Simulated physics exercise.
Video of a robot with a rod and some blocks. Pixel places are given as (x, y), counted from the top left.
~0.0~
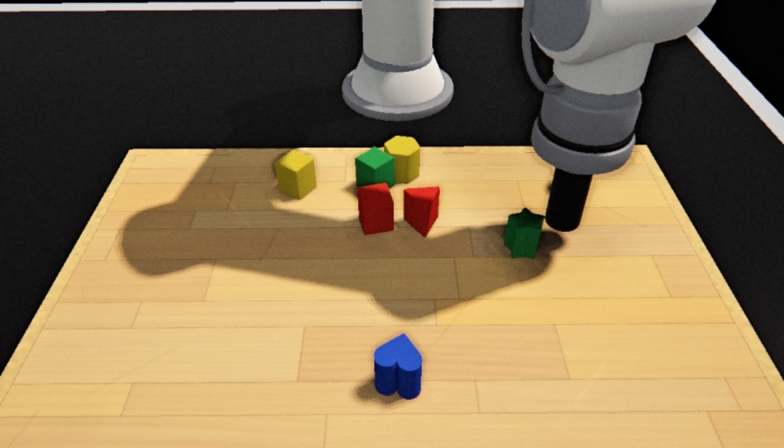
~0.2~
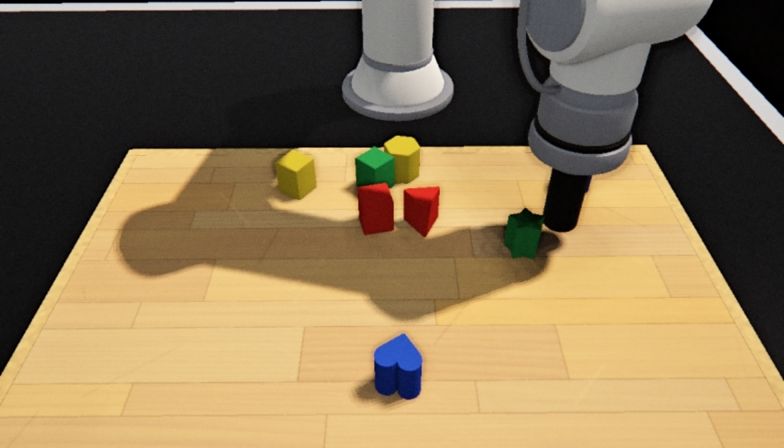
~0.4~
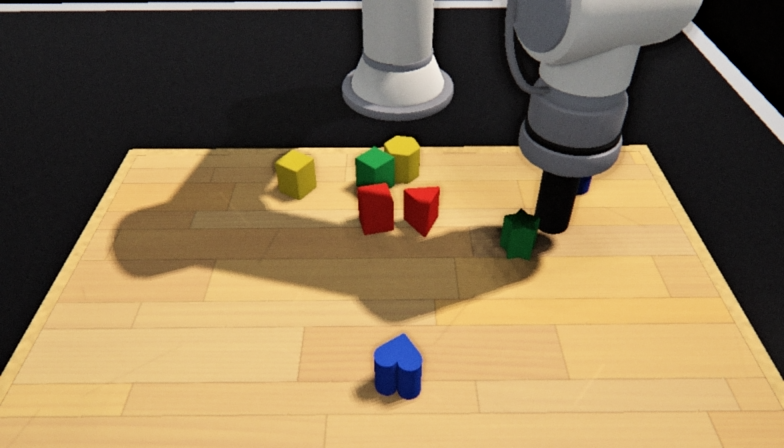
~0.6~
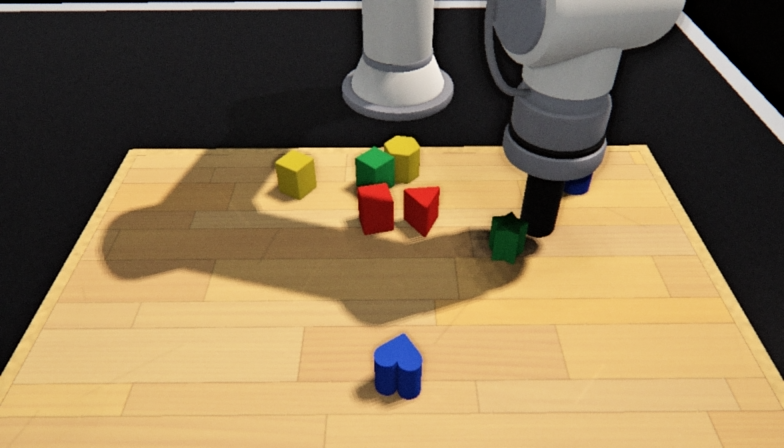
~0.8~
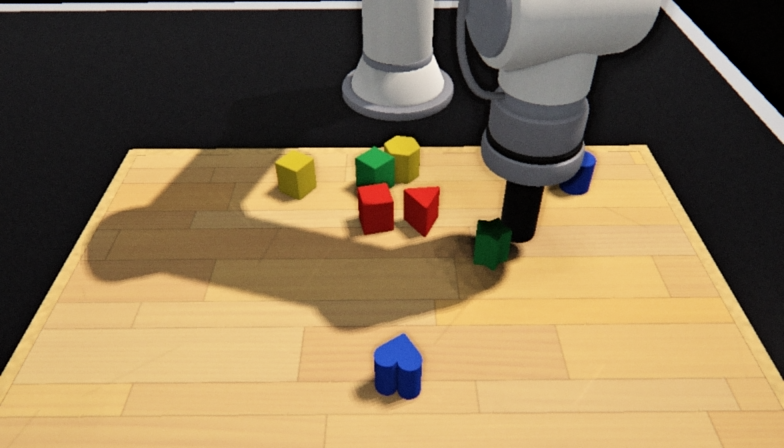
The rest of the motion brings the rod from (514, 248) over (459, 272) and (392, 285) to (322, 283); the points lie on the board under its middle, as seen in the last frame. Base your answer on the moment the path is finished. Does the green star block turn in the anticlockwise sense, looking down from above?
I'd say yes.
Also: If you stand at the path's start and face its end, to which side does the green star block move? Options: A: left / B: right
A.
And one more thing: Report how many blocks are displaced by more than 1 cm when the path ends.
It's going to be one.
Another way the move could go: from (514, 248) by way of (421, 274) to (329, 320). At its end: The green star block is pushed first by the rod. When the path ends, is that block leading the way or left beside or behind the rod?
The block stays ahead.
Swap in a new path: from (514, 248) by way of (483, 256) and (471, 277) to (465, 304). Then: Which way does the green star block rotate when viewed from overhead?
It spins clockwise.
What follows on the original path. One third of the way, rod (459, 257); green star block (432, 252).
Two thirds of the way, rod (391, 269); green star block (364, 269).
At the end, rod (320, 267); red three-sided block still; green star block (328, 278), turned 70° anticlockwise.
